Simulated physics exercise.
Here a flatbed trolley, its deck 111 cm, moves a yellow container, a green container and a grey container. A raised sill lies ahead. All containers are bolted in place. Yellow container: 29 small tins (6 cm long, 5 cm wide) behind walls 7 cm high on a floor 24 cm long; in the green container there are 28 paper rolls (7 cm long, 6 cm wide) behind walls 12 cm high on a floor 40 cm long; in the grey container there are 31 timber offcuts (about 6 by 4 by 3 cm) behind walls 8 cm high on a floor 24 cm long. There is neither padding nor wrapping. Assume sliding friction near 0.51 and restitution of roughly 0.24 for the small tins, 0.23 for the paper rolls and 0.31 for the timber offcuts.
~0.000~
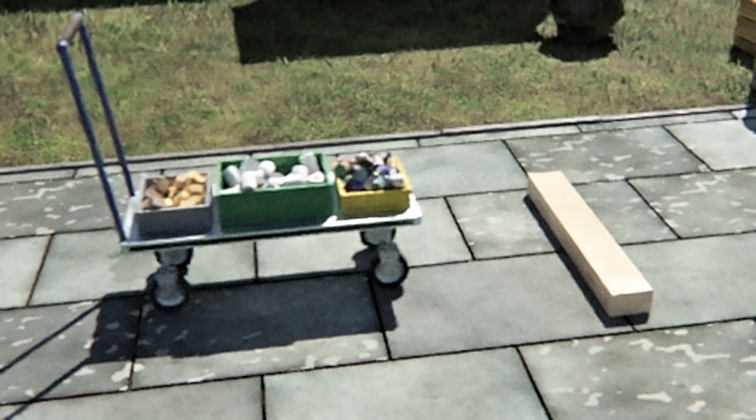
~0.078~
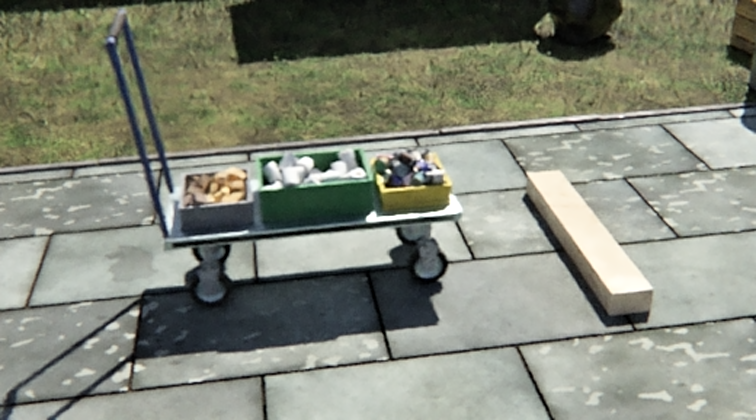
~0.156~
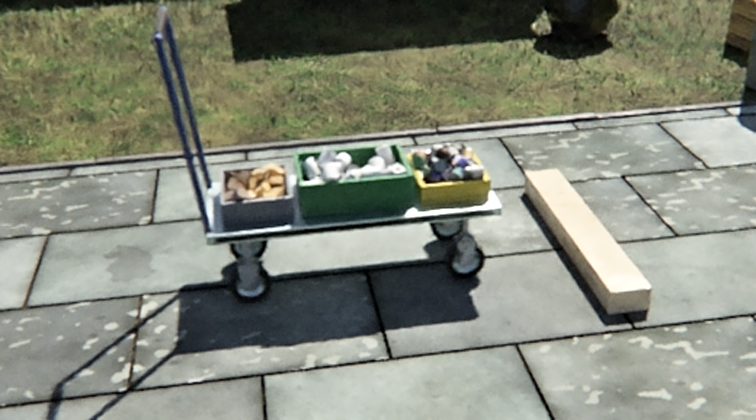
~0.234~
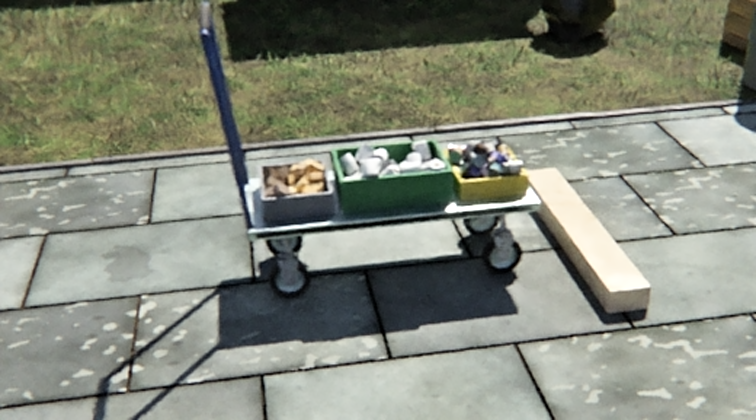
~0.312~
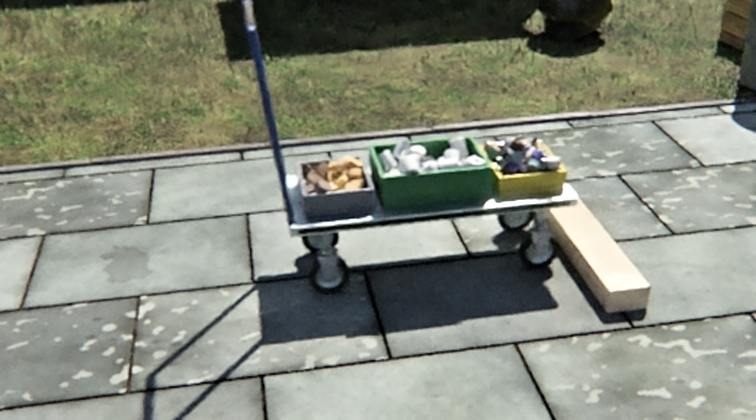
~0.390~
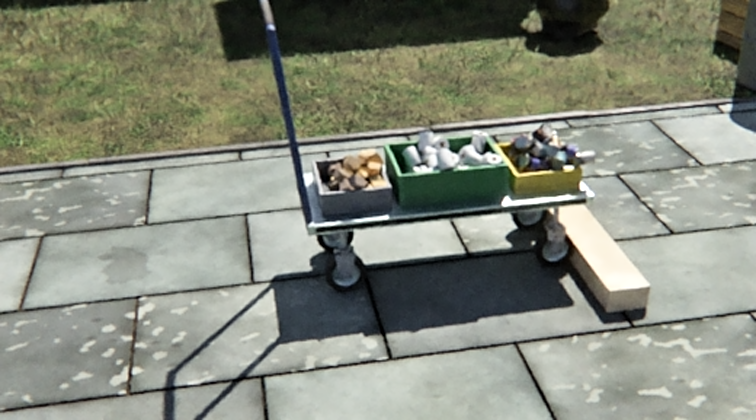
On a sunlit stone patio, a flatbed trolley carrying three open containers rolls right to a wooden beam, jolting its loads.
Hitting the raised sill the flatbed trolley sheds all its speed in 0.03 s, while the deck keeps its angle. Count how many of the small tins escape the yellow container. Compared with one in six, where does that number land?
It lands above one in six.
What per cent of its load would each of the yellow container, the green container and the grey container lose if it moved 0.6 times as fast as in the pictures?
In that case the yellow container sheds 10 per cent, the green container 0 per cent and the grey container 0 per cent.
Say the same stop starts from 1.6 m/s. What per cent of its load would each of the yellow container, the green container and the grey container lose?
Then the yellow container sheds 20 per cent of its load, the green container 0 per cent, and the grey container 0 per cent.
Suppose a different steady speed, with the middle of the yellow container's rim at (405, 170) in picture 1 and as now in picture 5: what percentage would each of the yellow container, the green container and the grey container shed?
Result - yellow container: 10 per cent; green container: 0 per cent; grey container: 0 per cent.
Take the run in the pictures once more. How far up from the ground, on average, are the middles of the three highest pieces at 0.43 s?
Close to 52 cm up.
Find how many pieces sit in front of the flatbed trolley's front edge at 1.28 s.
Approx. 8 pieces ahead of the front edge.
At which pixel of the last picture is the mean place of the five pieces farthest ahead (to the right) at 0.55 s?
The five leading pieces sit around (599, 154) in the last view.
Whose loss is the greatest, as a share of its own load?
Yellow container.
After 0.43 s, 2 of 29 out of the yellow container, 0 of 28 out of the green container and 0 of 31 out of the grey container.
After 0.55 s, 5 of 29 out of the yellow container, 0 of 28 out of the green container and 1 of 31 out of the grey container.
After 0.78 s, 8 of 29 out of the yellow container, 1 of 28 out of the green container and 2 of 31 out of the grey container.
When it is over (at 1.28 s), 8 of 29 out of the yellow container, 1 of 28 out of the green container and 2 of 31 out of the grey container. Asked share, 8 of 29, 28 per cent.
